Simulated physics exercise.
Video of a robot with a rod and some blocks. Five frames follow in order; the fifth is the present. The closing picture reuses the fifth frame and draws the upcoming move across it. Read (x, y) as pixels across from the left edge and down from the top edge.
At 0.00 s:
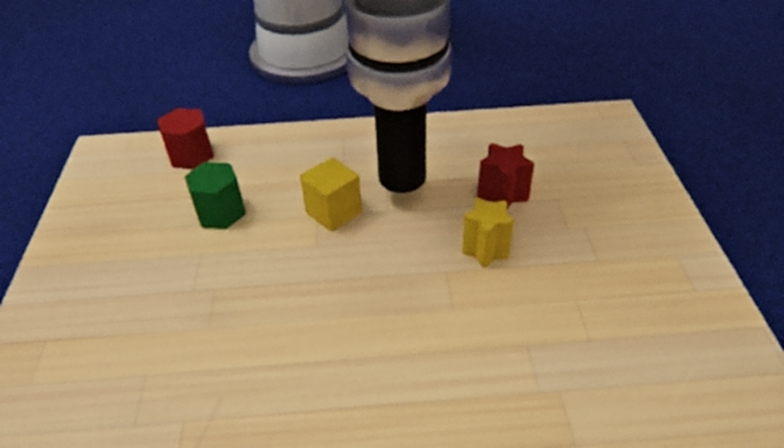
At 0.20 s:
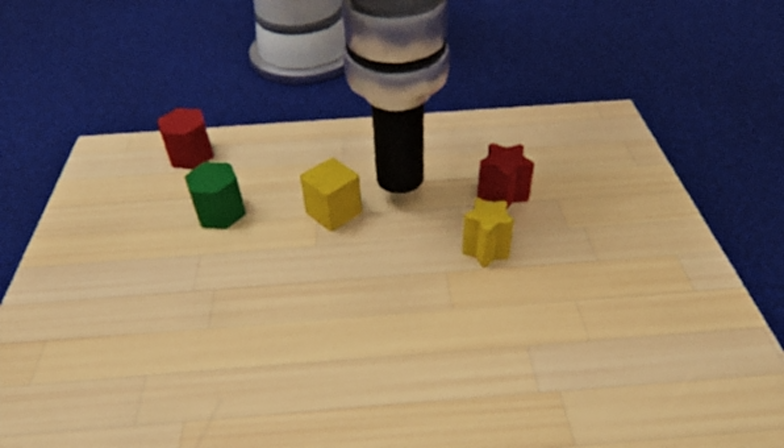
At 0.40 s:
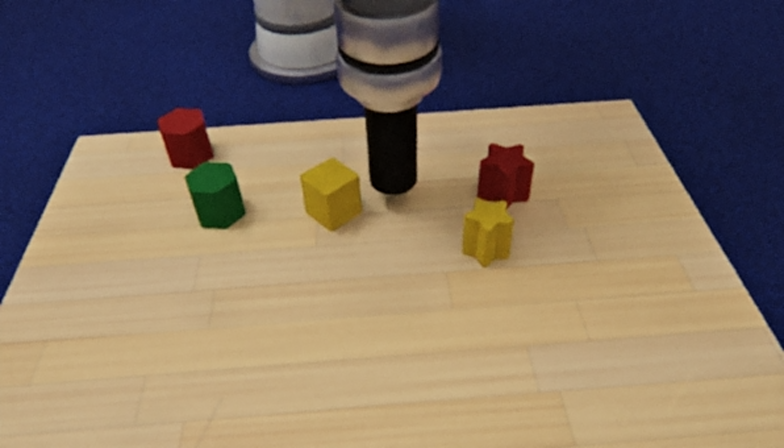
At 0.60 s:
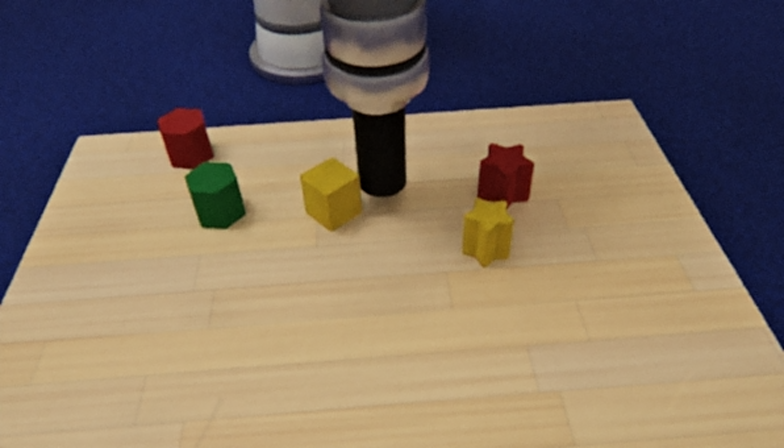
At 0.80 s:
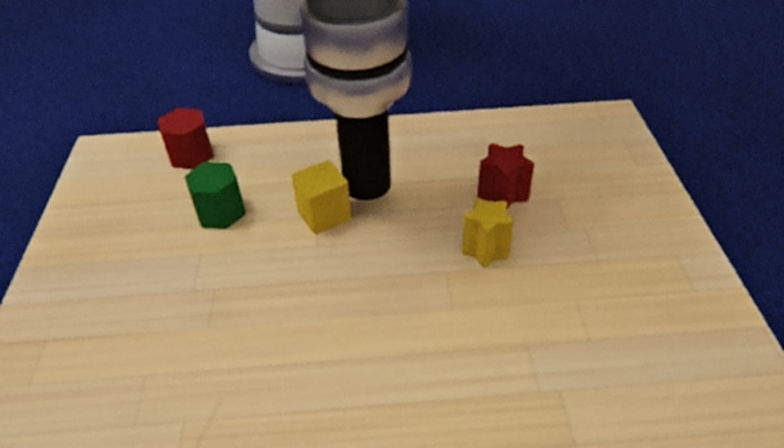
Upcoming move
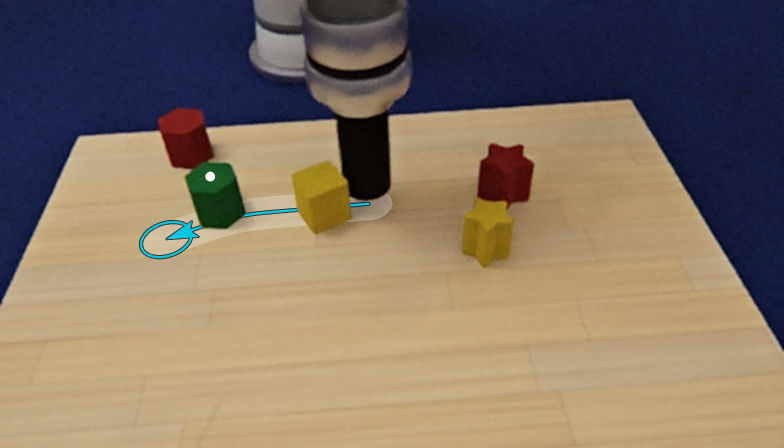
Robot arm with a black rod moving left across a wooden board and nudging a yellow block slightly toward a green hexagon.
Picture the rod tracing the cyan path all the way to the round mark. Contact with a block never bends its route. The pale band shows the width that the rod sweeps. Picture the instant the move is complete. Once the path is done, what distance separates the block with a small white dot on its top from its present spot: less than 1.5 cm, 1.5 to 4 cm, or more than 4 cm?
My answer is that it shifts over 4 cm.
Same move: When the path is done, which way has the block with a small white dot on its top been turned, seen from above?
It twists with the clock when seen from above.
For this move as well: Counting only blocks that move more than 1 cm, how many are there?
My answer is two.
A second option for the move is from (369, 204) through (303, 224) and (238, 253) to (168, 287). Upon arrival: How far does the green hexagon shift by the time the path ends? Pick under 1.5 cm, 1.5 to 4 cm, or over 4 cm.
Displaced 1.5 to 4 cm.
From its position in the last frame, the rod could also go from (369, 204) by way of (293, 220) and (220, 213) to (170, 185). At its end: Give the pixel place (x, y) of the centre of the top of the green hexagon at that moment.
If I read the scene right, the answer is (64, 170).
The line goes from (369, 204) through (268, 212) to (166, 239); the dot is on the green hexagon.
On the path given first. One third of the way, rod (298, 191); green hexagon (199, 177); yellow square block (249, 187).
Two thirds of the way, rod (229, 199); green hexagon (177, 176), turned 45° clockwise; yellow square block (190, 209), turned 20° anticlockwise.
At the end, rod (159, 221); red hexagon unmoved; green hexagon (124, 180), turned 105° clockwise; yellow square block (145, 238), turned 75° anticlockwise.
